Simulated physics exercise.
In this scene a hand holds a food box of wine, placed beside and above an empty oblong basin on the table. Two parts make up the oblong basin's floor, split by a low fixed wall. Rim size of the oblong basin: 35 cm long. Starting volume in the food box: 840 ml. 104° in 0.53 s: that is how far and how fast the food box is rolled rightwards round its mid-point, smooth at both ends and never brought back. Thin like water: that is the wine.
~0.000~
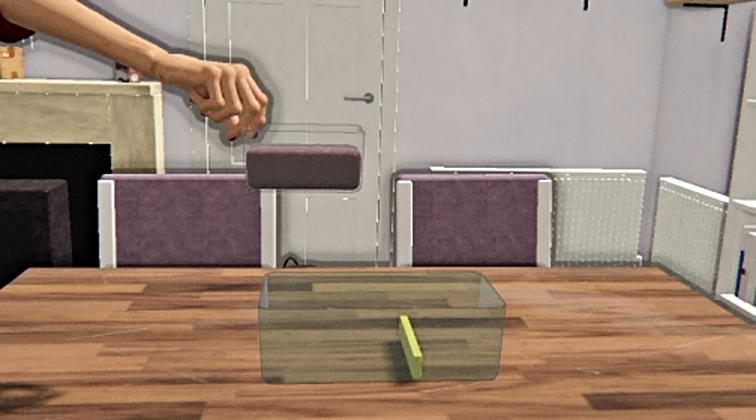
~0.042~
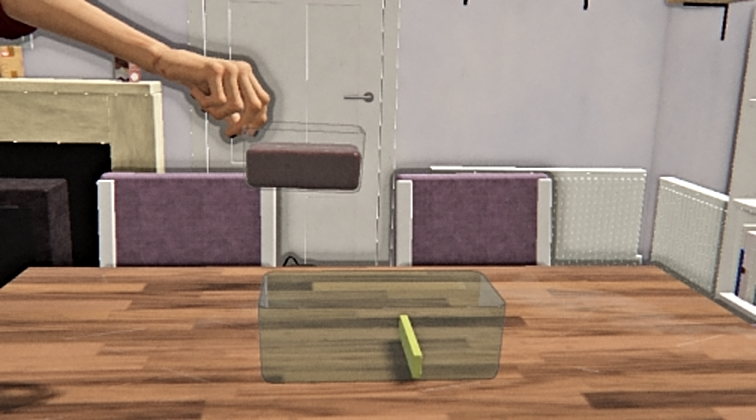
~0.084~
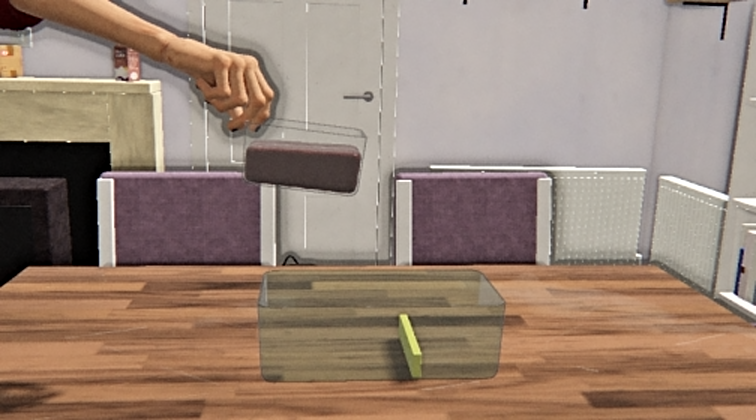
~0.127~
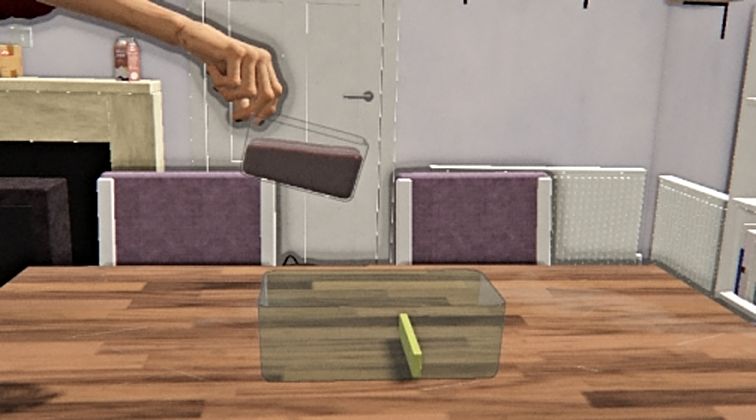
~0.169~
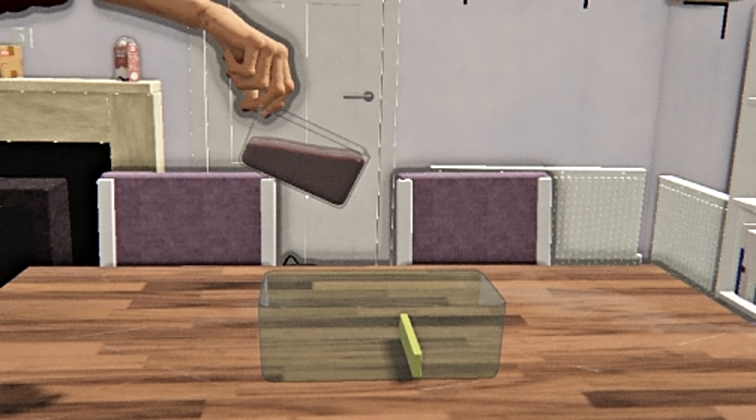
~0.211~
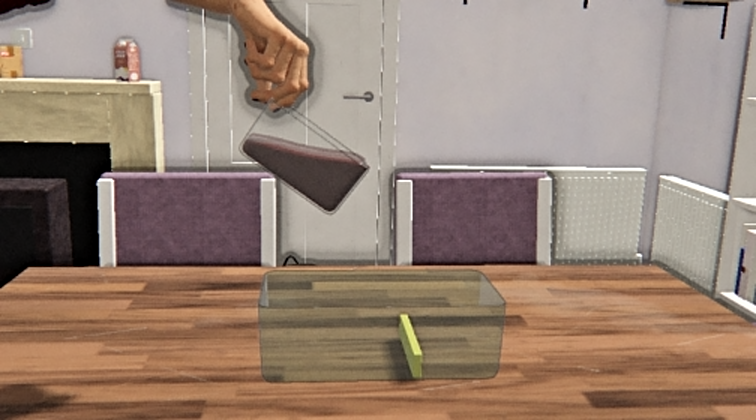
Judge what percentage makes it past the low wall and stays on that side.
Some 21 per cent makes it over and stays.
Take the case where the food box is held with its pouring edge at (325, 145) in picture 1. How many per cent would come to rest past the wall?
Then about 15 per cent.
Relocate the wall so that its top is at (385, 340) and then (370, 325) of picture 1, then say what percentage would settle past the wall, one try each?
Respectively 55 and 75 %.
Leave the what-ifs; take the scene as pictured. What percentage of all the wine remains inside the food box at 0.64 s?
5 %.
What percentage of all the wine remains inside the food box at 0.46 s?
Roughly 22 percent.
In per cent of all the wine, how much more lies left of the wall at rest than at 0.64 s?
I'd put it at some 5 percent.
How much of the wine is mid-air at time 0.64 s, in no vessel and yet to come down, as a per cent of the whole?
Close to 8 per cent.
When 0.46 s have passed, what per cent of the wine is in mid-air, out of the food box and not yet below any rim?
Near 62 per cent of it all.
After 0.46 s the tilt is 99° and 22 per cent is still to pour, 15 is left of the wall and 1 right of it.
After 0.64 s the tilt is 104° and 5 per cent is still to pour, 68 is left of the wall and 19 right of it.
After 0.82 s the tilt is 104° and 0 per cent is still to pour, 64 is left of the wall and 20 right of it.
After 1.03 s the tilt is 104° and 0 per cent is still to pour, 73 is left of the wall and 21 right of it.
In the end 73 per cent lies left of the wall, 21 right of it and 6 outside.
